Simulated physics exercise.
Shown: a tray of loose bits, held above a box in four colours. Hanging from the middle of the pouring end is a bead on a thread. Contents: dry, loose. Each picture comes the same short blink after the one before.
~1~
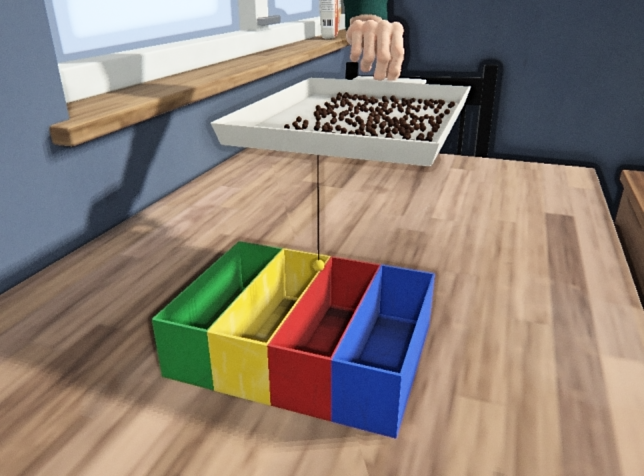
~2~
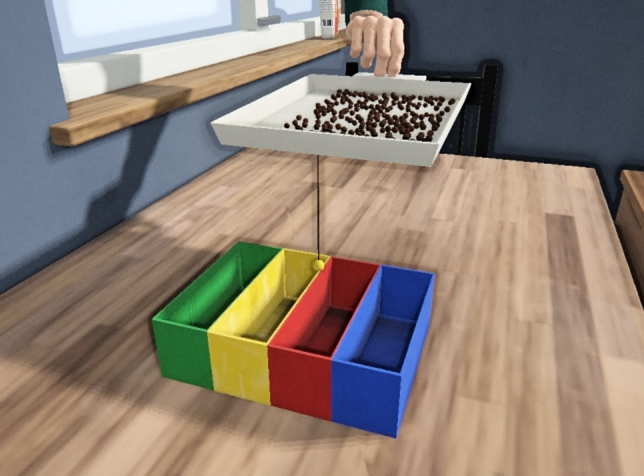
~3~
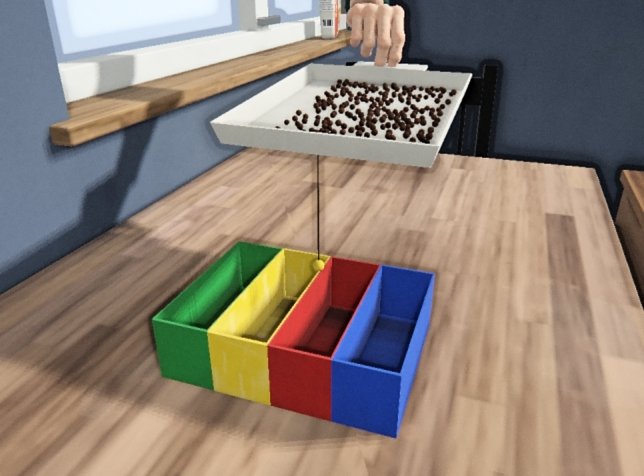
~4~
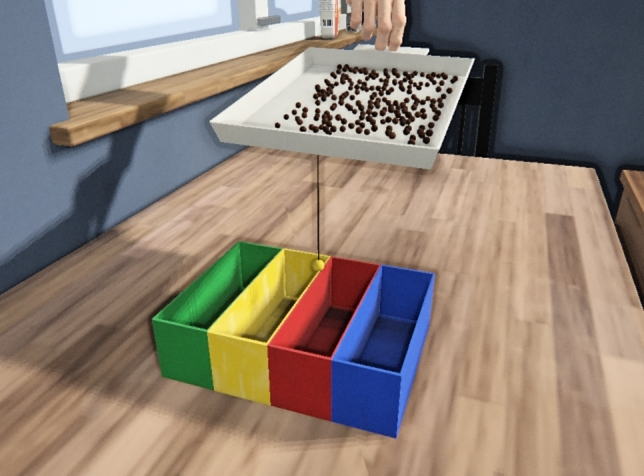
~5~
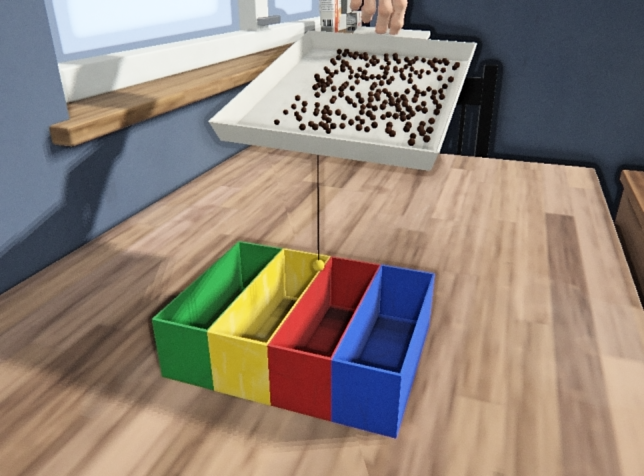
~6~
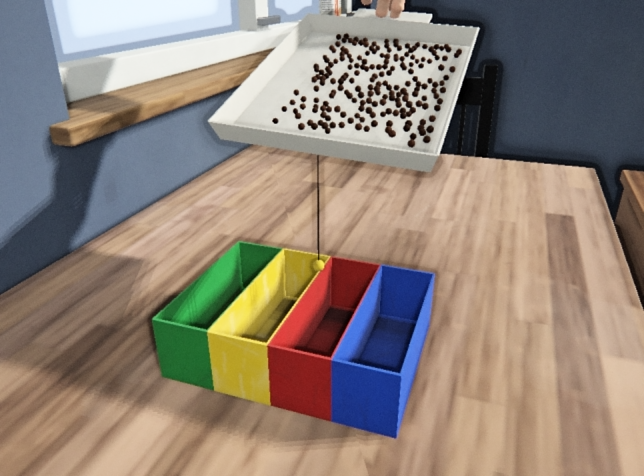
A white tray of small dark berries, held by a hand above a box with green, yellow, red and blue sections, slowly tilted toward its front right corner, and the berries shifted a little.
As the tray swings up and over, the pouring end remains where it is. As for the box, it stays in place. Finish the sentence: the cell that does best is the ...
... Blue cell.
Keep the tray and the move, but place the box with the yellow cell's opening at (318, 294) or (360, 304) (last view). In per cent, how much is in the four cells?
Around 100 percent the first time, around 100 percent the second.
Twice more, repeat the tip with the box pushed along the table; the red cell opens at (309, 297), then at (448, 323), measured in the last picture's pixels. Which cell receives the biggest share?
The first placement favours the blue cell, while the second favours that yellow cell.
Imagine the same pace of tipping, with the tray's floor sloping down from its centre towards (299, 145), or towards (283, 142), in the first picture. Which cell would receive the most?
The first time it is the green one, and the second time it is the cell in green.
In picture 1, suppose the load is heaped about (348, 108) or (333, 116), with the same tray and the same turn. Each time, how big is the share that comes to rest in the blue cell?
Around 40 in a hundred the first time, around 40 in a hundred the second.
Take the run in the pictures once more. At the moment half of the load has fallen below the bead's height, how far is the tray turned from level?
About 105° of tilt.
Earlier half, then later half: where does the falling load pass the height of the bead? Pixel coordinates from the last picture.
The opening part goes through (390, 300); what follows goes through (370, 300).
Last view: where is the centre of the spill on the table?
Check roughly (450, 416) and you'll find the middle.
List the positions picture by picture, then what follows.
Corners of the pouring end near (220, 122) and (433, 141), level; middle of the load near (378, 117), allspice berries; bead on its thread near (319, 266); green cell near (183, 349); yellow cell near (239, 362); red cell near (300, 377); blue cell near (365, 393), in the first picture.
Corners of the pouring end near (219, 122) and (433, 141), level; middle of the load near (378, 115), in the second picture.
Corners of the pouring end near (219, 121) and (433, 143), tipped barely, lowest at the right corner; middle of the load near (378, 109), in the third picture.
Corners of the pouring end near (218, 120) and (432, 145), tipped a little, lowest at the right corner; middle of the load near (378, 100), in the fourth picture.
Corners of the pouring end near (217, 119) and (432, 148), tipped a little, lowest at the right corner; middle of the load near (379, 92), in the fifth picture.
Corners of the pouring end near (217, 119) and (432, 150), tipped clearly, lowest at the right corner; middle of the load near (379, 84), a little on the move; green cell near (183, 349); yellow cell near (239, 362); red cell near (300, 377); blue cell near (365, 393), in the sixth picture.
Shortly afterwards, tray tipped steeply; the bulk on the tray; only a few in the blue cell; a little falling or outside the box.
Next, tray tipped past a quarter turn; near a third on the tray; near a quarter in the blue cell; a little in the red cell; only a few in the yellow cell; near a third falling or outside the box.
Some moments later, tray tipped past a quarter turn; near half in the blue cell; near a quarter in the red cell; a little in the yellow cell; near a quarter falling or outside the box.
In the end, tray tipped past a quarter turn; near half in the blue cell; near a quarter in the red cell; a little in the yellow cell; none at all in the green cell; near a quarter outside the box.
